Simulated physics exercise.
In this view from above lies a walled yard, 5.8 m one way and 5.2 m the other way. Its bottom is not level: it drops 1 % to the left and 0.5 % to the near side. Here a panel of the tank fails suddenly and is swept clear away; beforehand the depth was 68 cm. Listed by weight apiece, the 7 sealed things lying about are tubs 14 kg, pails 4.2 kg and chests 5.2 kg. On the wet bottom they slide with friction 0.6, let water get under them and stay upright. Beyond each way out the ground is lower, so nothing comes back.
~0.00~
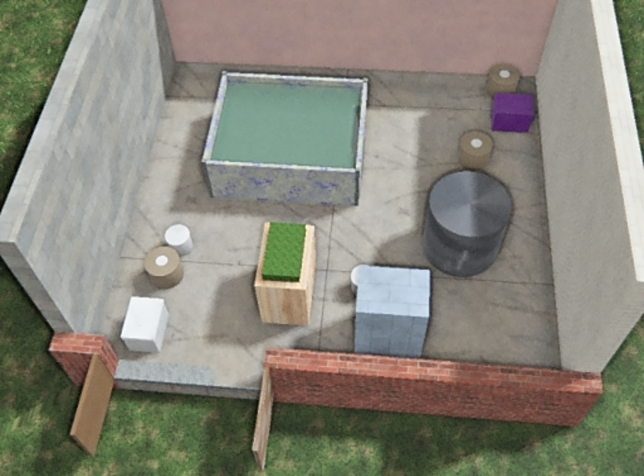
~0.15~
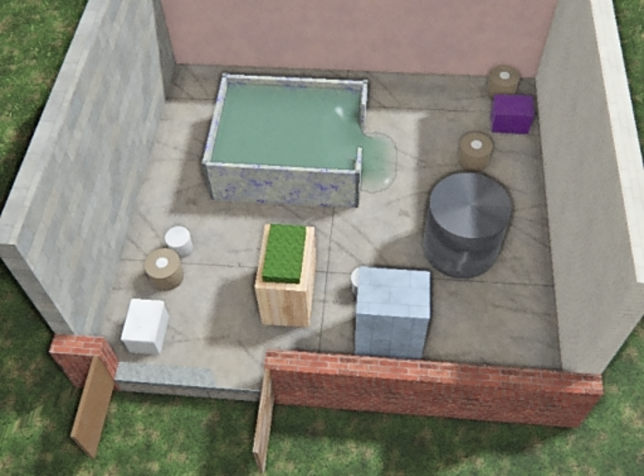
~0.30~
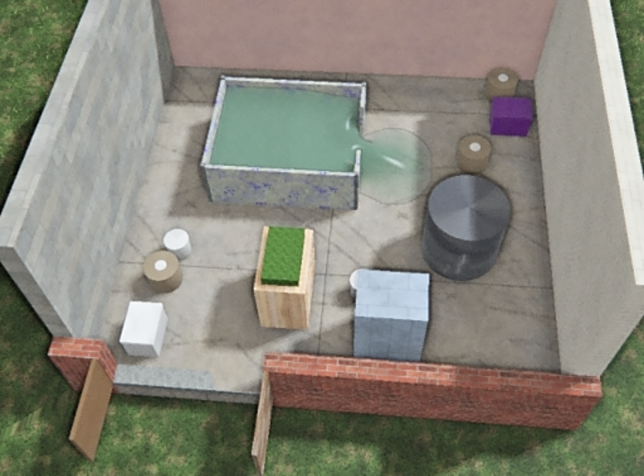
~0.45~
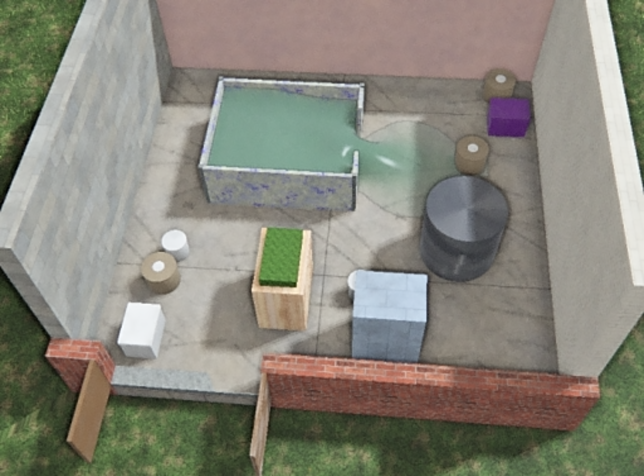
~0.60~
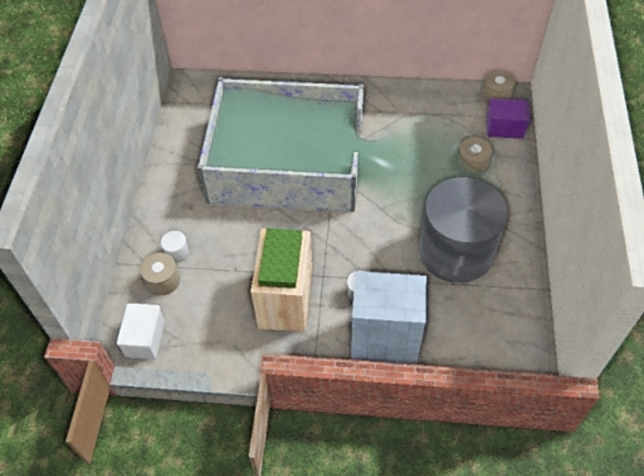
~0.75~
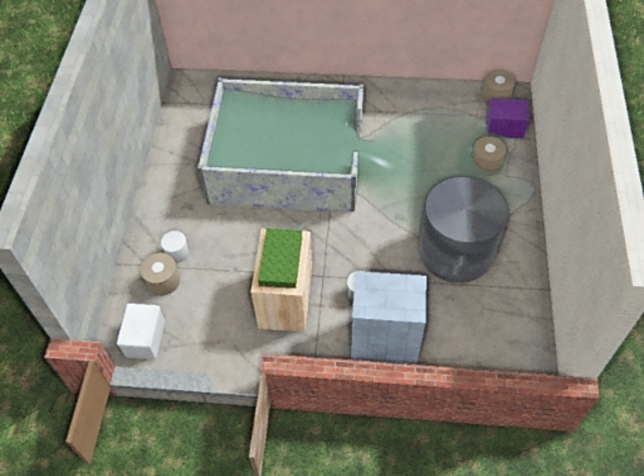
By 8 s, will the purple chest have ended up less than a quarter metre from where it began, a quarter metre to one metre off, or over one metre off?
Long shift.
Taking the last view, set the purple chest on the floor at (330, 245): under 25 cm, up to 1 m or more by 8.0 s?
In the end it is hauled off.
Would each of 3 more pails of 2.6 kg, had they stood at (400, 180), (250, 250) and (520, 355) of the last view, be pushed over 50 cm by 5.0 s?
First outside the limit, then inside the limit, then outside the limit.
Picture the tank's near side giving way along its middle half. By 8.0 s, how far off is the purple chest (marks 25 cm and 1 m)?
From there, the purple chest gets moved partway.
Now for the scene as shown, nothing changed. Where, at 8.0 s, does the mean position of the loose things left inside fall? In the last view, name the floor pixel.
Roughly at (244, 196).
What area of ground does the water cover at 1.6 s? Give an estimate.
11.5 m2.
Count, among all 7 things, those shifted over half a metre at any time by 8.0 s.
All told, that gives 4.
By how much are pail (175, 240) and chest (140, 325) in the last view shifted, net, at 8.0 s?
In turn: 10 cm, 50 cm.
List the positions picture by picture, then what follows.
The first frame shows the purple chest at (514, 104), on the bottom; 3.0 m2 under water; 0 of 7 have shifted.
The second frame shows the purple chest at (514, 105), on the bottom; 3.5 m2 under water; 0 of 7 have shifted.
The third frame shows the purple chest at (513, 108) rests on the ground; water covers 4.2 m2; 0 of 7 have shifted.
The fourth frame shows the purple chest at (511, 109), on the bottom; 5.1 m2 under water; 0 of 7 have shifted.
The fifth frame shows the purple chest at (510, 110) rests on the ground; 6.1 m2 under water; 1 of 7 have shifted.
The sixth frame shows the purple chest at (510, 109) rests on the ground; water covers 7.2 m2; 1 of 7 have shifted.
After 1.6 s the purple chest is near (522, 89), 0.3 m from its start, afloat; 0 of 7 are out; 3 afloat.
After 3.6 s the purple chest is near (496, 82), 0.5 m from its start, afloat; 0 of 7 are out; 2 afloat.
After 5.6 s the purple chest is near (383, 86), 1.9 m from its start, afloat; 0 of 7 are out; 2 afloat.
After 8.0 s the purple chest is near (278, 62), 3.6 m from its start, afloat; 0 of 7 are out; 3 afloat.
